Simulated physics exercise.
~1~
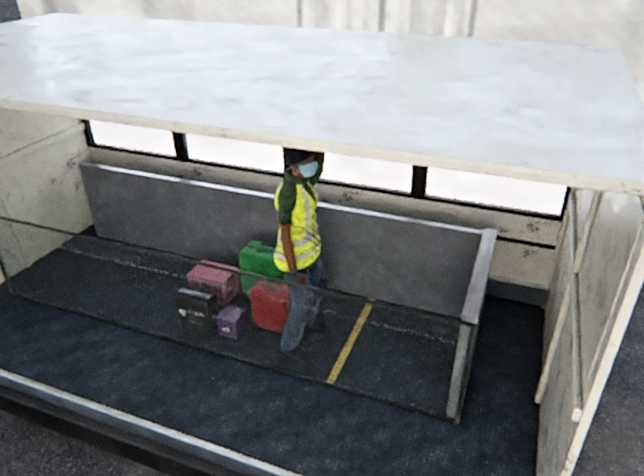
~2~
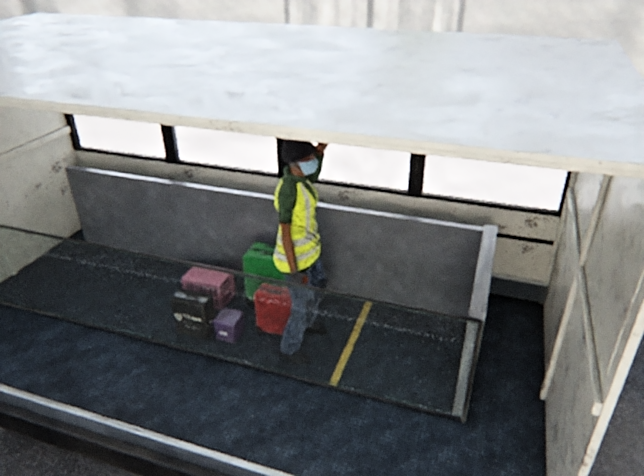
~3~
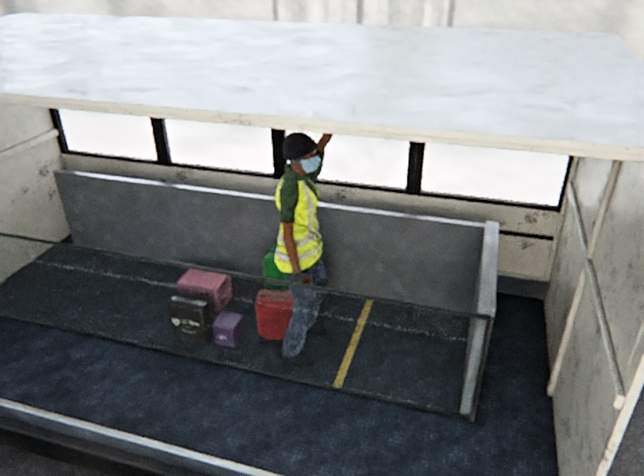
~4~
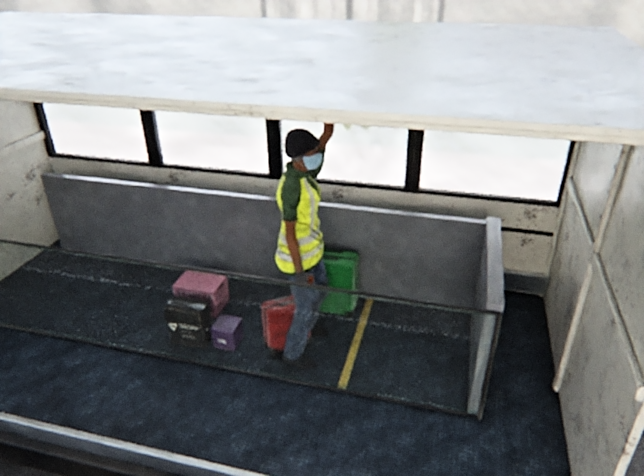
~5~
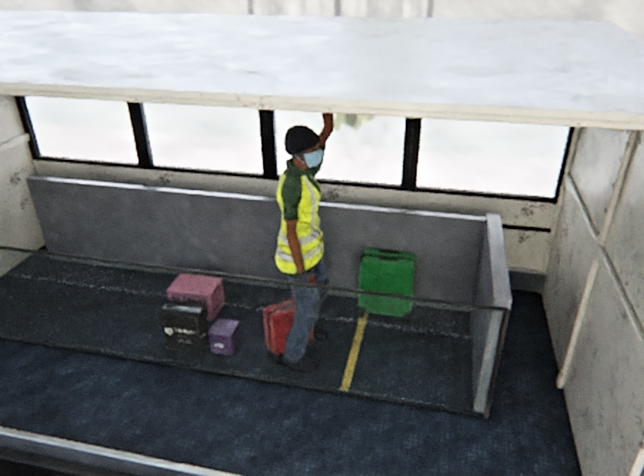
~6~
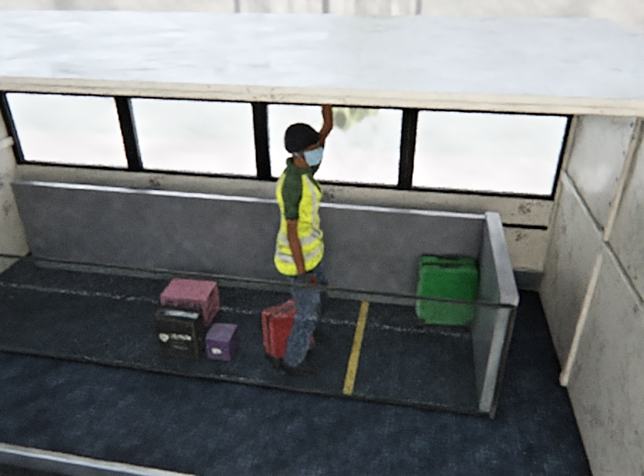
The clip opens on a shuttle's luggage bay, where a masked traveller in a yellow vest stands with one arm raised beside a green case, a red case, a pink crate, a purple tub and a black carton. The green case starts moving right, passing behind the traveller, while the red one shifts slightly near the traveller's legs. The green case then emerges on the other side and crosses the yellow line as the view drifts gently sideways. It keeps going toward the bay's right end, finishing upright well beyond the line, while everything else stays short of it.
